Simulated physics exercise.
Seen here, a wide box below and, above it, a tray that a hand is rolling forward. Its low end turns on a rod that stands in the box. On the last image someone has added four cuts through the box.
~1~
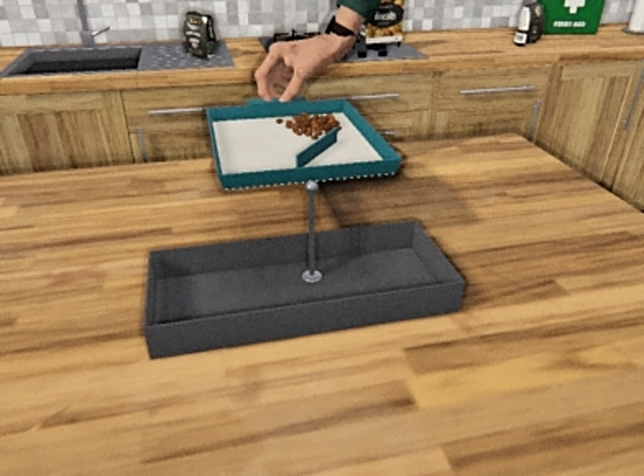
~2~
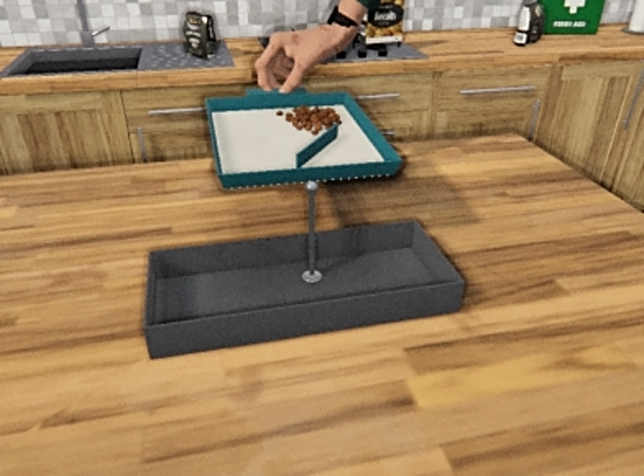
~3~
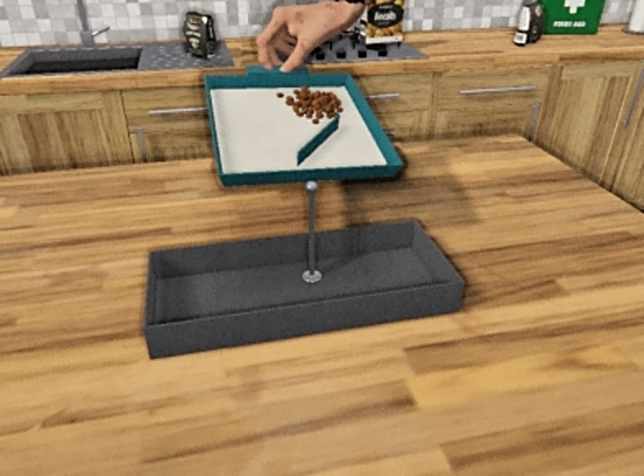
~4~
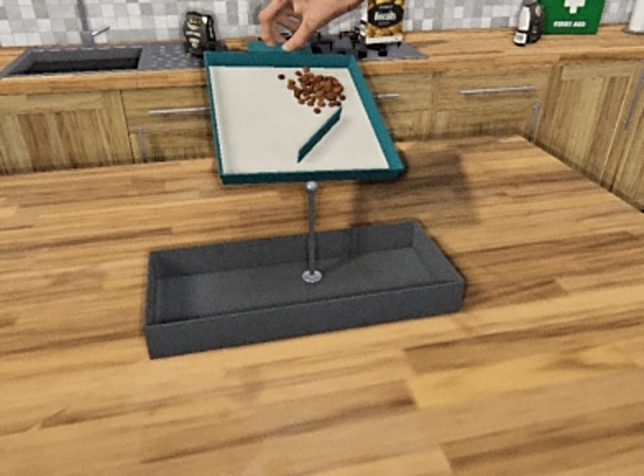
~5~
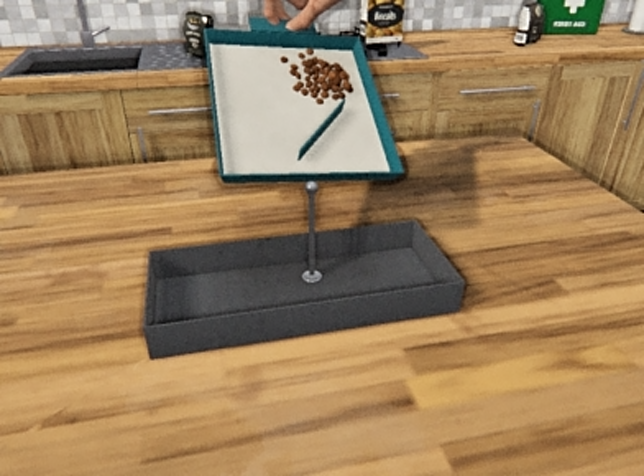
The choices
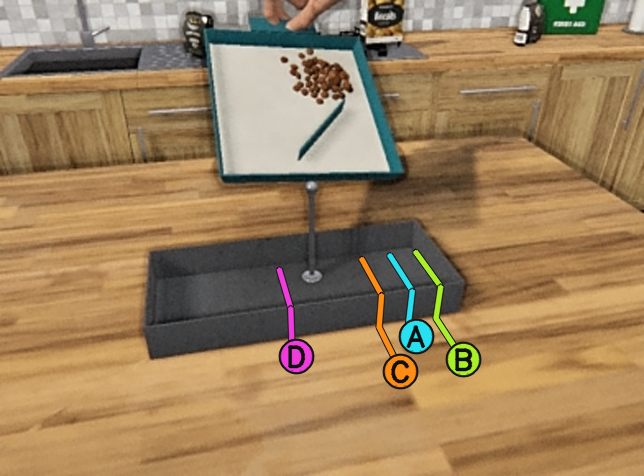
A hand steadily tips a teal tray of brown bits forward above a gray box.
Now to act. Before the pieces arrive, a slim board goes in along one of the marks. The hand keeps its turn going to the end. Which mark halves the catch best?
I would pick line C.
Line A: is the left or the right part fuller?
Left.
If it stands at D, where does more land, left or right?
More lands on the right.
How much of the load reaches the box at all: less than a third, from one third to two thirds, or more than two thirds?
About that: More than two thirds.
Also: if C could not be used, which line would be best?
That is line A.
On the marked copy, line A crosses the front rim at (411, 289); line B crosses the front rim at (440, 285); line C crosses the front rim at (381, 294); line D crosses the front rim at (290, 307).
With A, of what is caught, the larger part on the left of the divider, roughly a quarter on the right.
With B, of what is caught, every piece on the left of the divider, not one piece on the right.
With C, of what is caught, roughly half on the left of the divider, roughly half on the right.
With D, of what is caught, about a tenth on the left of the divider, almost all on the right.
